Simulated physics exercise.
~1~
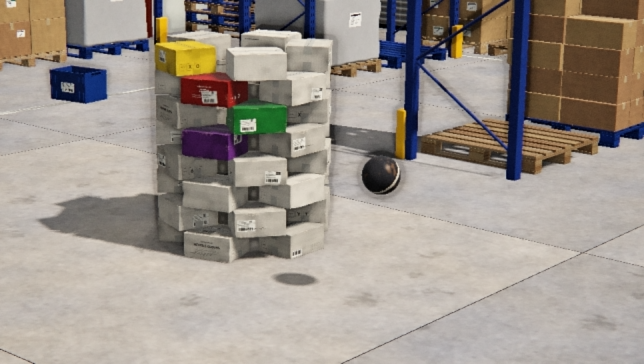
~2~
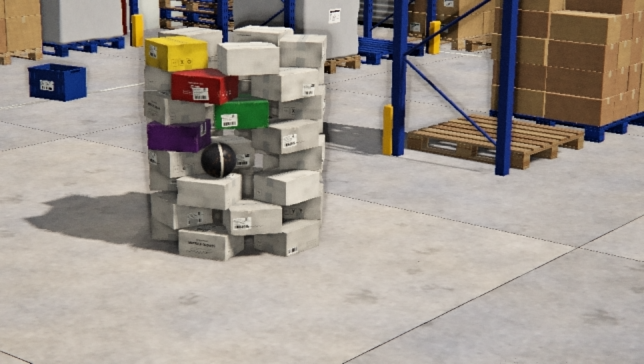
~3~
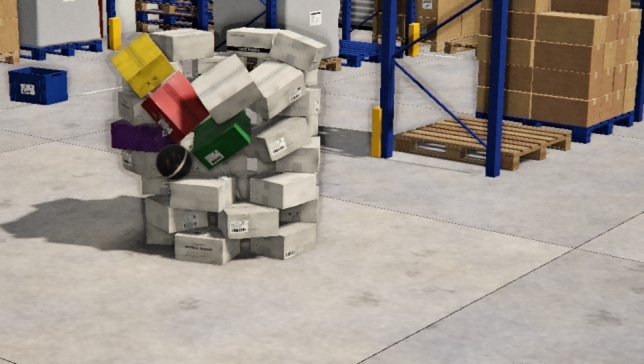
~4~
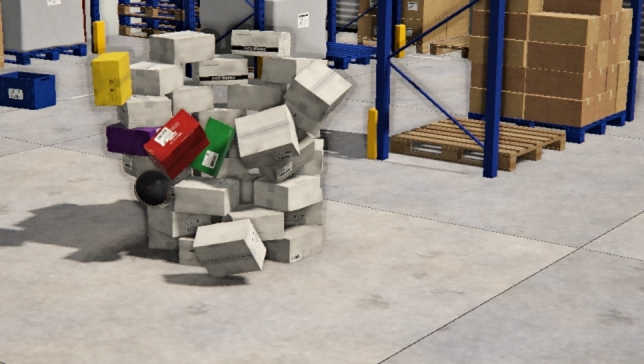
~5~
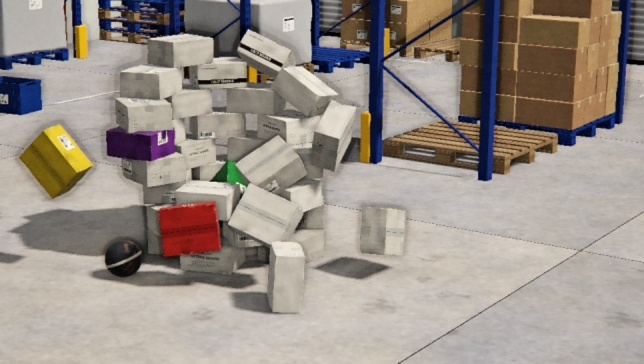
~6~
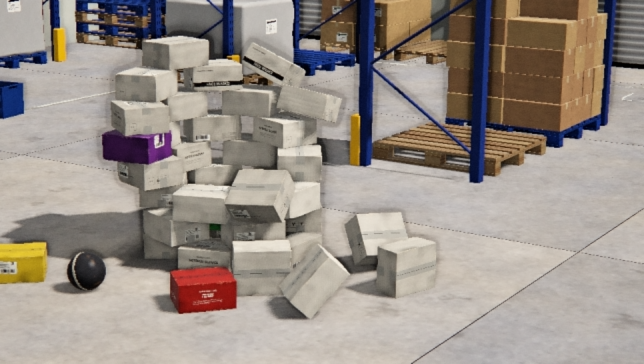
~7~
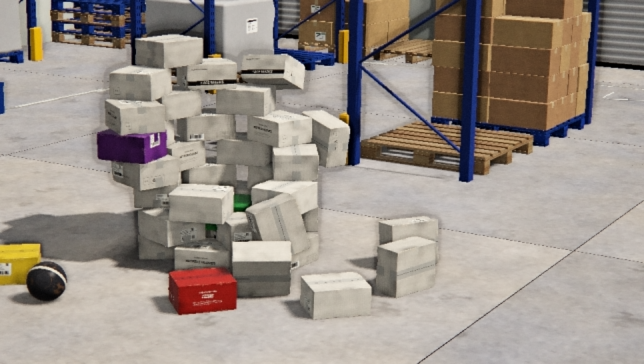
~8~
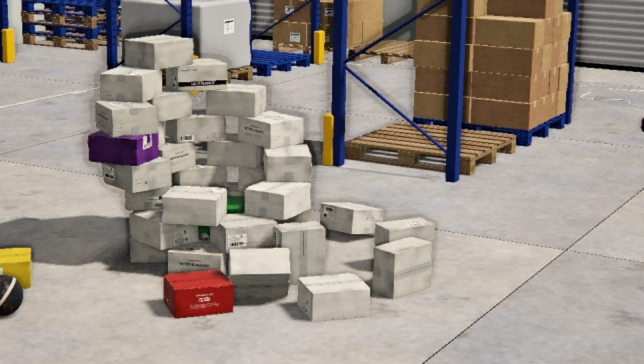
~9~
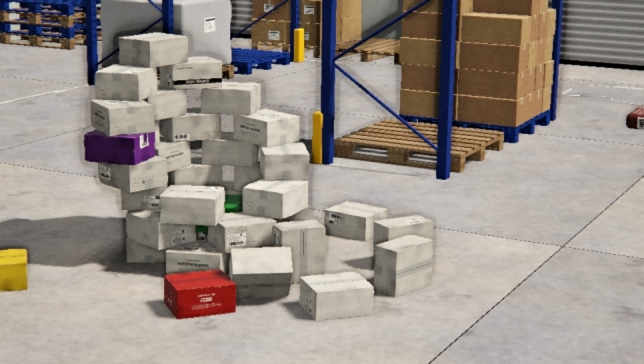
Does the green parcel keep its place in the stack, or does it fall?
The green parcel falls. It tips as the stack gives way and ends up lower down, mostly hidden among the pale parcels.
